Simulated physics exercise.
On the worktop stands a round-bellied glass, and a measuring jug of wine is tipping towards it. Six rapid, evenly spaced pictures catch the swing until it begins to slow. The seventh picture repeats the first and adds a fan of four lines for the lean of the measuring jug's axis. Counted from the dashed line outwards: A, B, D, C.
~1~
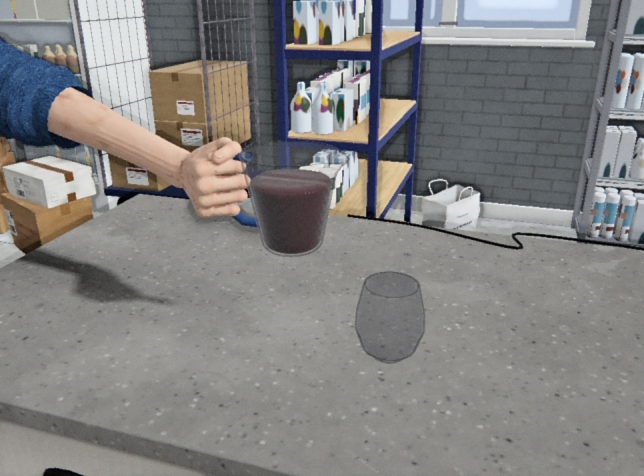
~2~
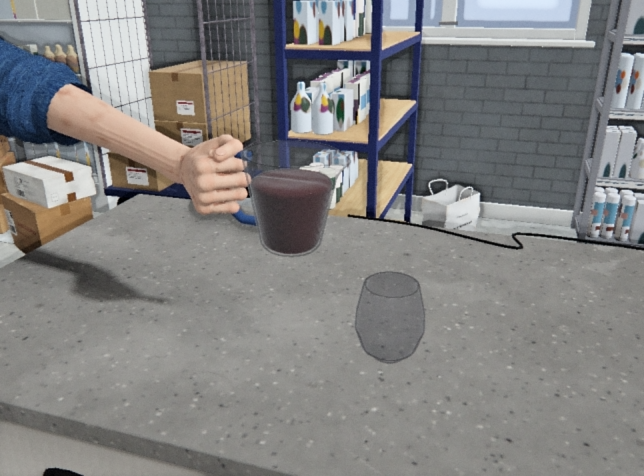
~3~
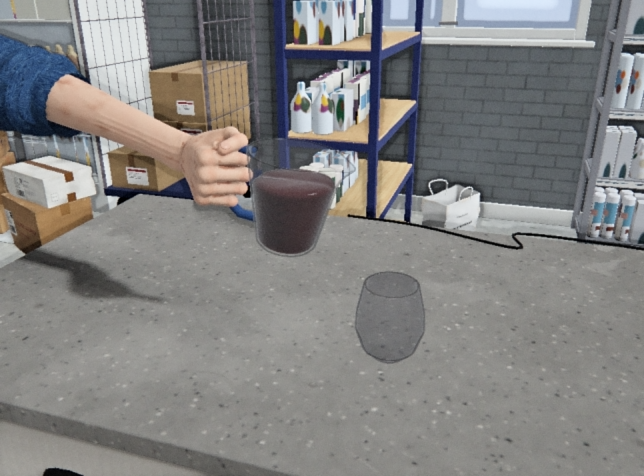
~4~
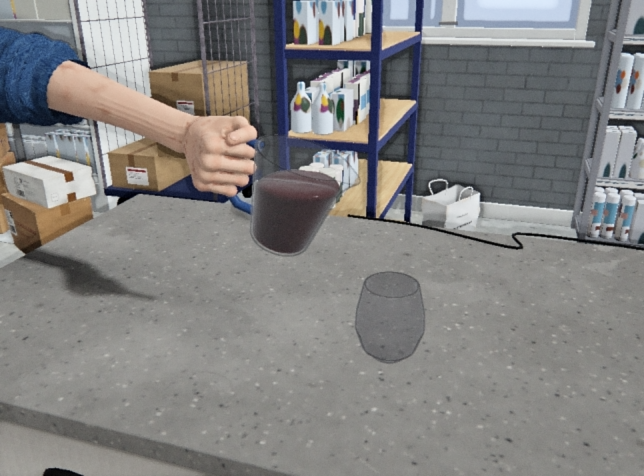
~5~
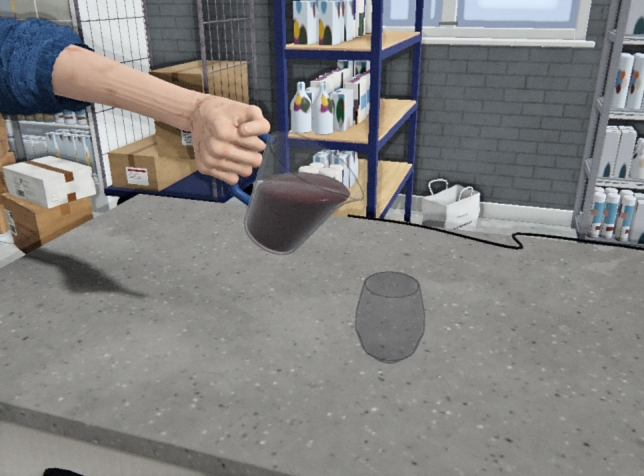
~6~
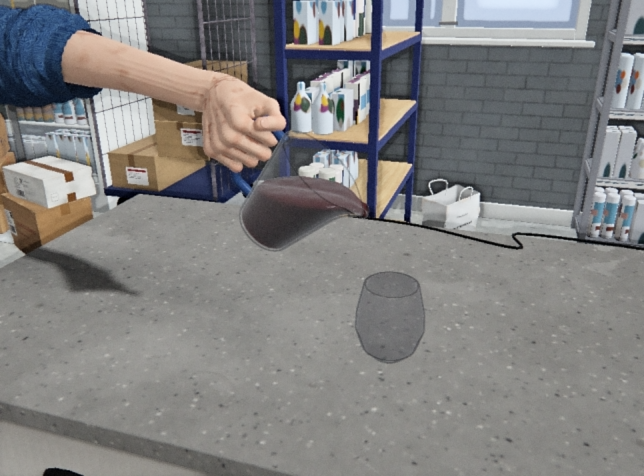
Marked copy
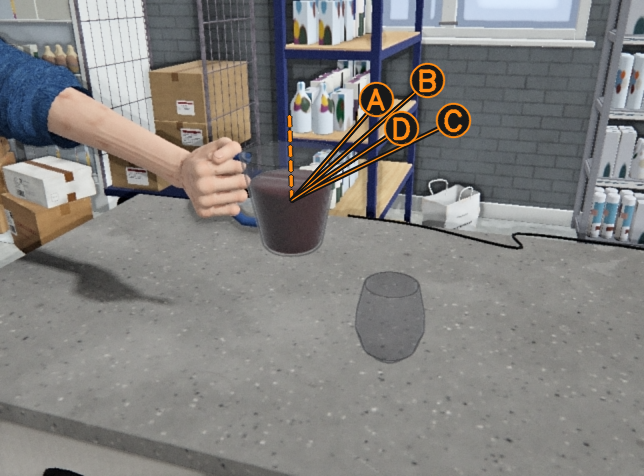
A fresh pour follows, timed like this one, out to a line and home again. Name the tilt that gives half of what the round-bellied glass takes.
Use tilt C.
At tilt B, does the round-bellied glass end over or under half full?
Under half.
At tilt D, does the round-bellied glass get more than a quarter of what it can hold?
Yes, it does.
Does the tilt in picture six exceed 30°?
Yes, it does.
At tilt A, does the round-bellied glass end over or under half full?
Under.
On the marked copy, A at (367, 114); B at (415, 92); C at (438, 128); D at (386, 137).
With A, the round-bellied glass ends with about 13 % of what it can hold.
With B, the round-bellied glass ends with about 24 % of what it can hold.
With C, the round-bellied glass ends with about 52 % of what it can hold.
With D, the round-bellied glass ends with about 37 % of what it can hold.
